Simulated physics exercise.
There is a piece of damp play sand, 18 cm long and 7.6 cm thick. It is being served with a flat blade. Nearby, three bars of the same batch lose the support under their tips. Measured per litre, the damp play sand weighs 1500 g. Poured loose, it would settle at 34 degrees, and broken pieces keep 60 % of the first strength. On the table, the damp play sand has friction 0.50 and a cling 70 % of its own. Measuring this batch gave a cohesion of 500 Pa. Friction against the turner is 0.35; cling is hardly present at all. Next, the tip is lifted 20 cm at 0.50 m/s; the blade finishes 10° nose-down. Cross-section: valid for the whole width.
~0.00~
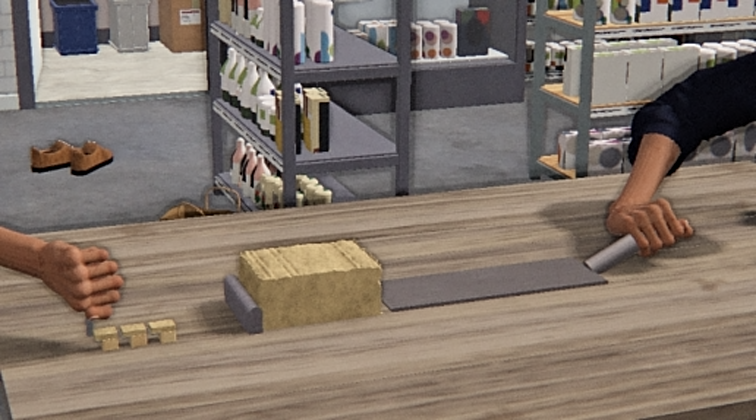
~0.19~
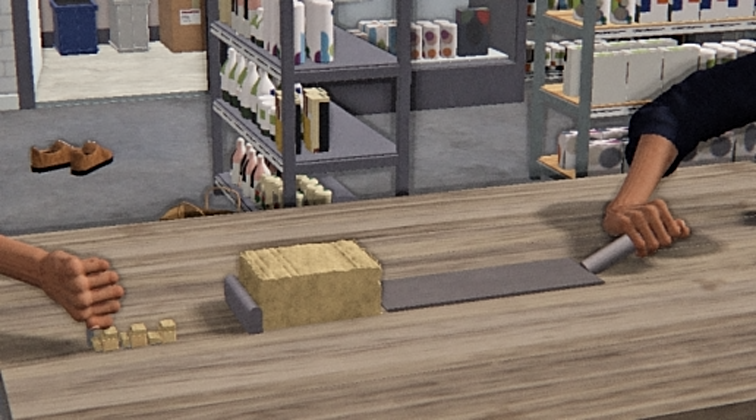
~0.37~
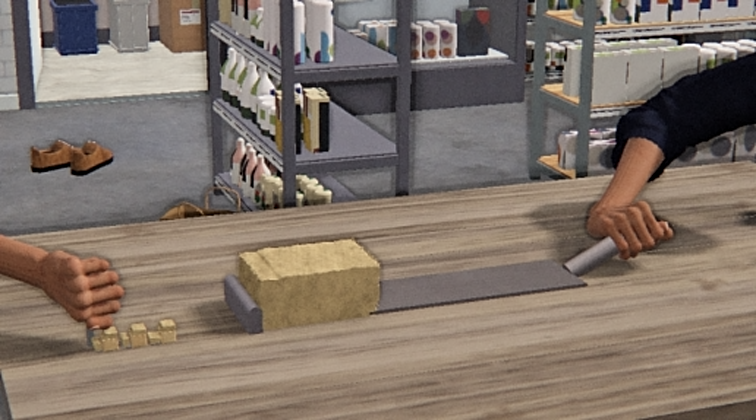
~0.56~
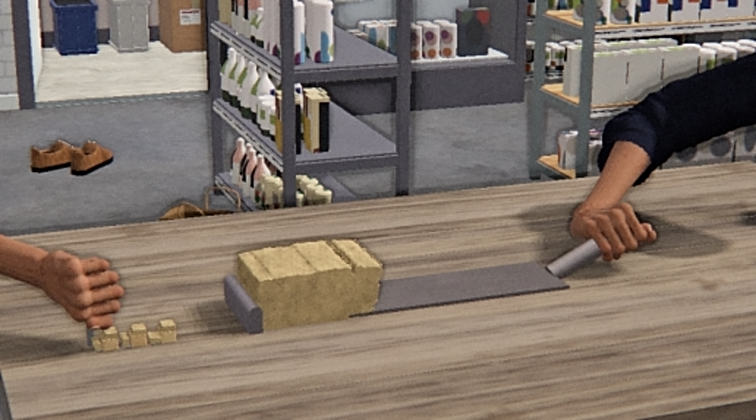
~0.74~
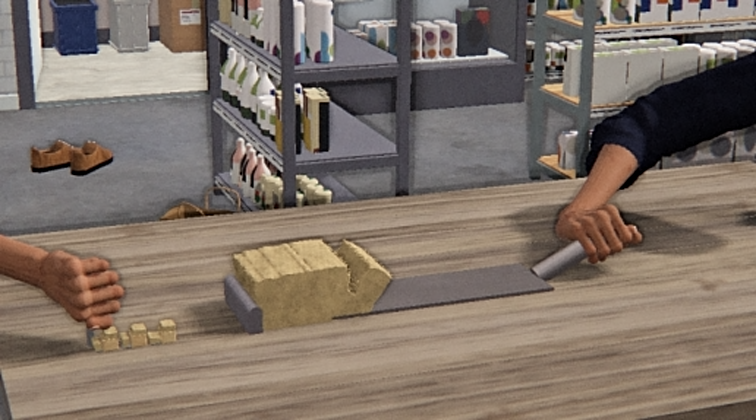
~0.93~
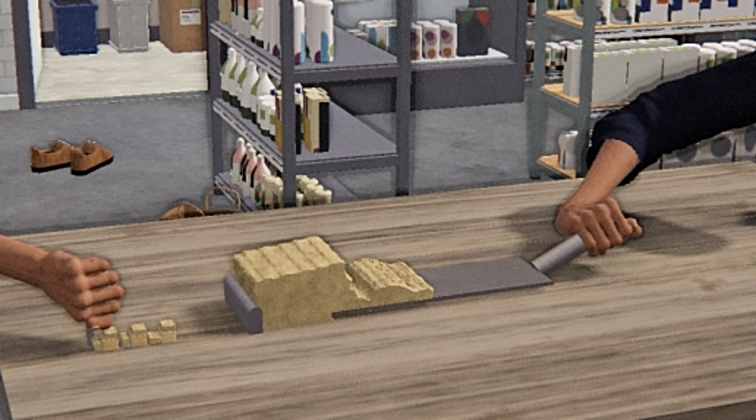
On a wooden table in a shop, three little sandy bars sagged beside a hand on the left, then another hand slid a flat blade left under a sand block, whose right end cracked and slumped.
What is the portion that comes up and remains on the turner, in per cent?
About 27 %.
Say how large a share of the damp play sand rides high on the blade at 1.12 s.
Share: Close to 5 %.
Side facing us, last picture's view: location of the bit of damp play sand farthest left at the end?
It sits close to (183, 340) in the last picture.
After 1.12 s, the tip is 9.8 cm up.
After 1.34 s, the tip is 20 cm up and 28 % is riding high on the blade.
After 1.57 s, the tip is 20 cm up and 27 % is riding high on the blade.
After 1.79 s, the tip is 20 cm up and 27 % is riding high on the blade.
After 1.90 s, at the end, the tip is 20 cm up and 27 % is riding high on the blade.
